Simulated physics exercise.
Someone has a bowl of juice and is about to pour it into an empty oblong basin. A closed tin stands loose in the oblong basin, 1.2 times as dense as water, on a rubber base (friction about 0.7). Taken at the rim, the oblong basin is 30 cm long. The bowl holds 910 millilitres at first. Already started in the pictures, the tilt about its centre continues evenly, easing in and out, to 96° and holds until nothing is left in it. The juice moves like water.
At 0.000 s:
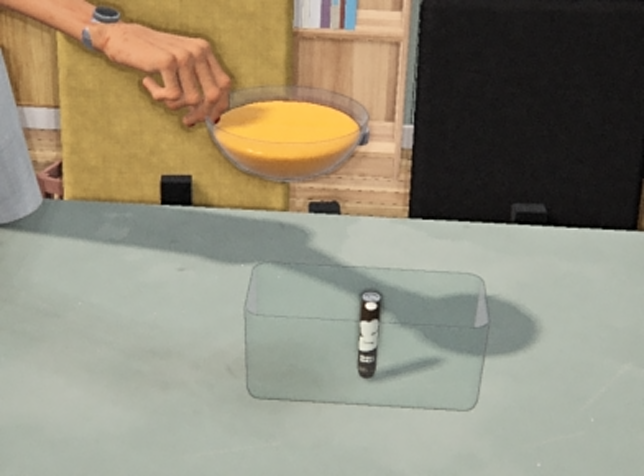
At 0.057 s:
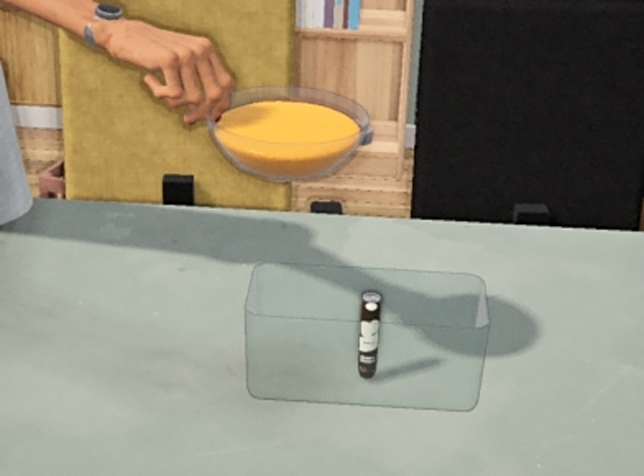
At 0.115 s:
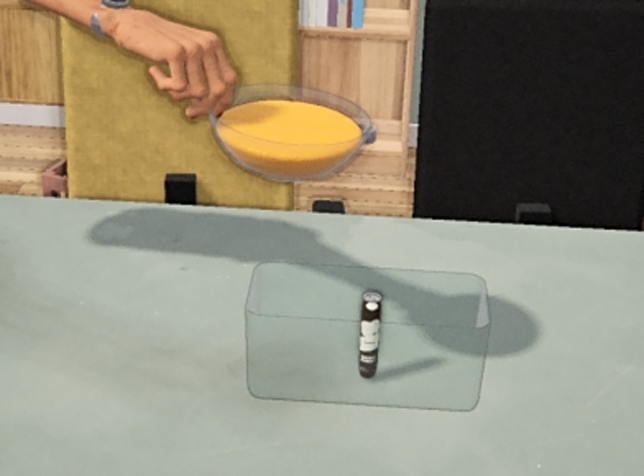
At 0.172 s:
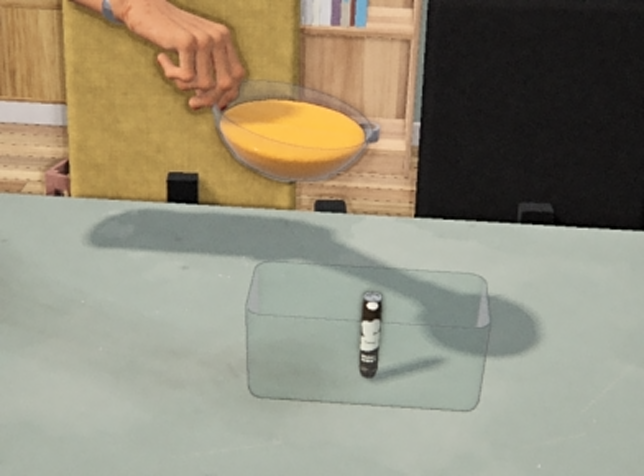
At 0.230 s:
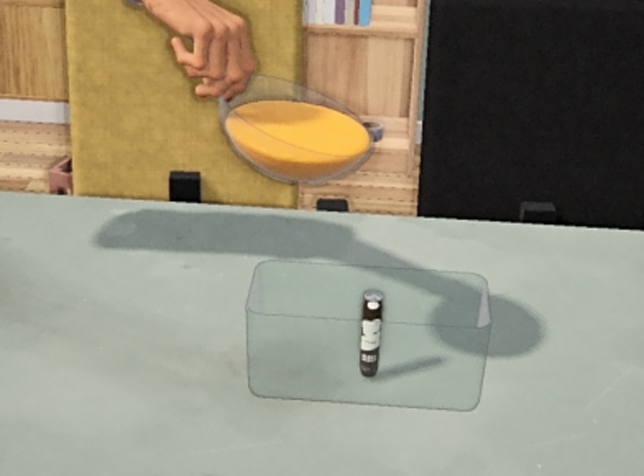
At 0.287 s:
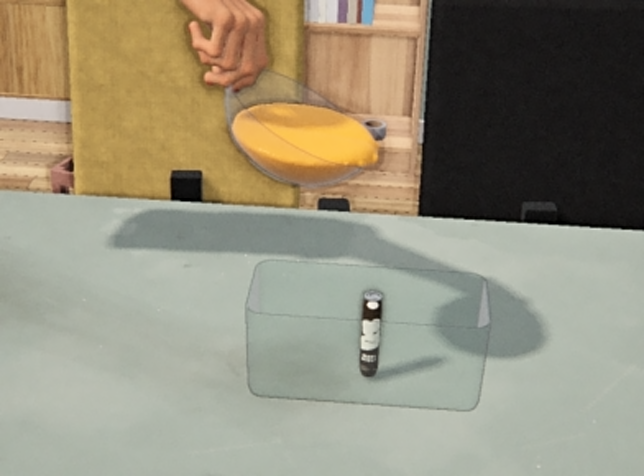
A hand at the upper left holds a clear bowl of orange-yellow juice above a pale green table, seen from slightly above by a still camera. On the table below stands a clear oblong basin with a small dark, white-labelled container inside, while yellow and black panels and wooden shelves fill the background. The hand rises and shifts right, steadily tilting the bowl rightward until the juice reaches its right edge.
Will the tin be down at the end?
My guess is it's going to keel over.
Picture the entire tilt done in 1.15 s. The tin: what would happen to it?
Tips over.
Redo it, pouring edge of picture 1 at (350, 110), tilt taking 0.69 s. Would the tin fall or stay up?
After that, the tin stays vertical.
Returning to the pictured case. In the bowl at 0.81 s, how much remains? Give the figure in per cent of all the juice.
Near 0 percent, more or less.
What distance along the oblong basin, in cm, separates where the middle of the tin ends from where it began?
In the end the tin's centre has shifted about 8.0 centimetres.
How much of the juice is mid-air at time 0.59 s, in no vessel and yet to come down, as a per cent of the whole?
It comes to about 58 percent.
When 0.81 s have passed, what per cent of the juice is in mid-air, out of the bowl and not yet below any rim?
Some 12 % is up in the air.
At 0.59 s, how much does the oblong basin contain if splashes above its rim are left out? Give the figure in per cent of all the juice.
Near 30 in a hundred.
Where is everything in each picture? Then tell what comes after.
The first picture shows tilt 0°; pouring edge (368, 119); surface from (214, 122) to (361, 129); the oblong basin's rim runs from (250, 288) to (486, 302); the tin's top is at (371, 301).
The second picture shows tilt 1°; pouring edge (369, 121); surface from (215, 121) to (362, 130).
The third picture shows tilt 5°; pouring edge (370, 126); surface from (217, 118) to (363, 133).
The fourth picture shows tilt 11°; pouring edge (372, 134); surface from (221, 116) to (366, 136).
The fifth picture shows tilt 19°; pouring edge (373, 144); surface from (226, 115) to (372, 138).
The sixth picture shows tilt 28°; pouring edge (370, 156); surface from (233, 118) to (363, 145); 5 per cent is over the edge.
After 0.59 s the tilt is 81° and 12 per cent is still to pour; the tin stands where it began.
After 0.81 s the tilt is 96° and 0 per cent is still to pour; the tin leans 11°.
After 1.04 s the tilt is 96° and 0 per cent is still to pour; the tin lies on its side.
After 1.29 s the tilt is 96° and 0 per cent is still to pour; the tin lies on its side.
In the end the tin lies on its side.
